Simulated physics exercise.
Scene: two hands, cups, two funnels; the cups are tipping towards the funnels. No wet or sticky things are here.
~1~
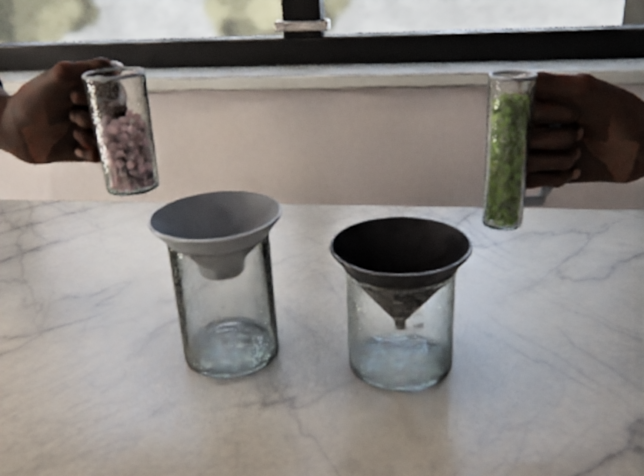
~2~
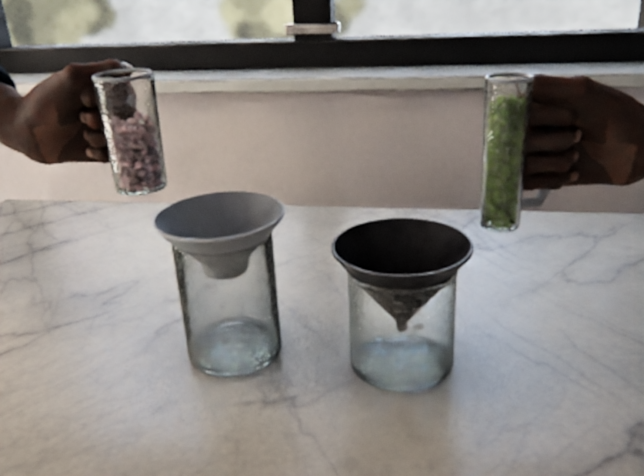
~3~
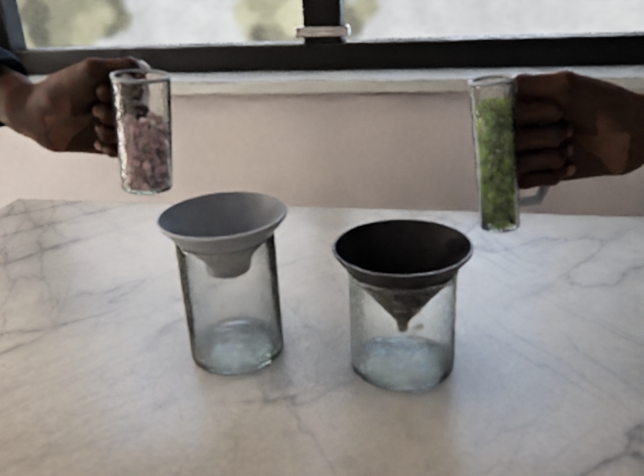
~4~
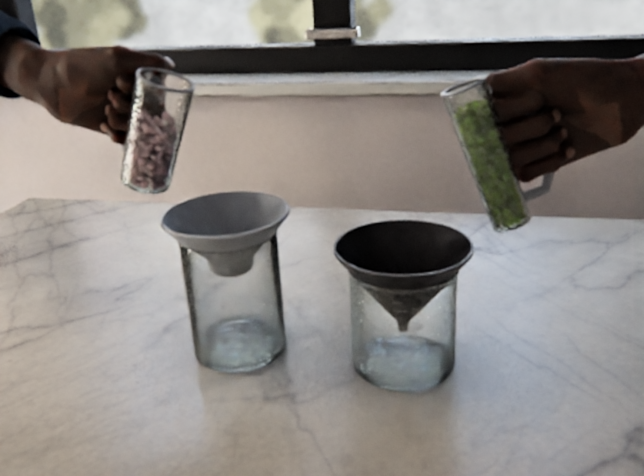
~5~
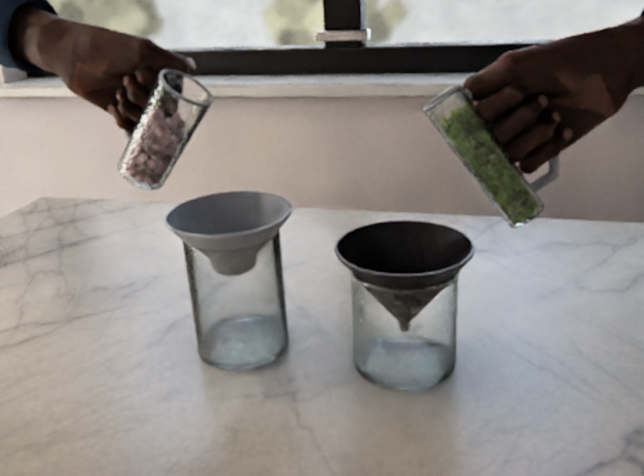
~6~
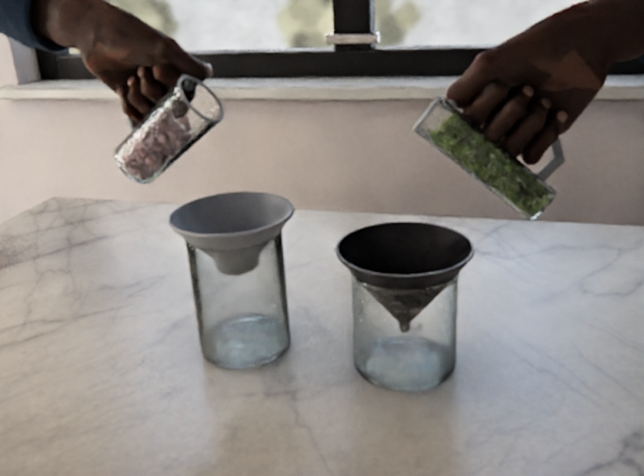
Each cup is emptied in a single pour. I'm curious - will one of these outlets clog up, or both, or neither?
My prediction: Left funnel: No blockage; right funnel: Blockage.
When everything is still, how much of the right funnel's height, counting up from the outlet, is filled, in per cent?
Roughly 70 per cent.
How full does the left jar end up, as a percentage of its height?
It ends at about 15 per cent.
Then, 0.40 s later than the last frame, left, every one still in the cup; right, every one still in the cup.
Then, 0.76 s later than the last frame, left, the larger part still in the cup, about a tenth in or over the funnel, just a few down in the jar; right, almost all still in the cup, about a tenth in or over the funnel.
Then, 1.06 s later than the last frame, left, about a tenth still in the cup, roughly a third in or over the funnel, roughly half down in the jar; right, roughly a third still in the cup, roughly two thirds in or over the funnel, just a few down in the jar.
When it is over, left, every one down in the jar; right, almost all stuck in the funnel, just a few down in the jar.
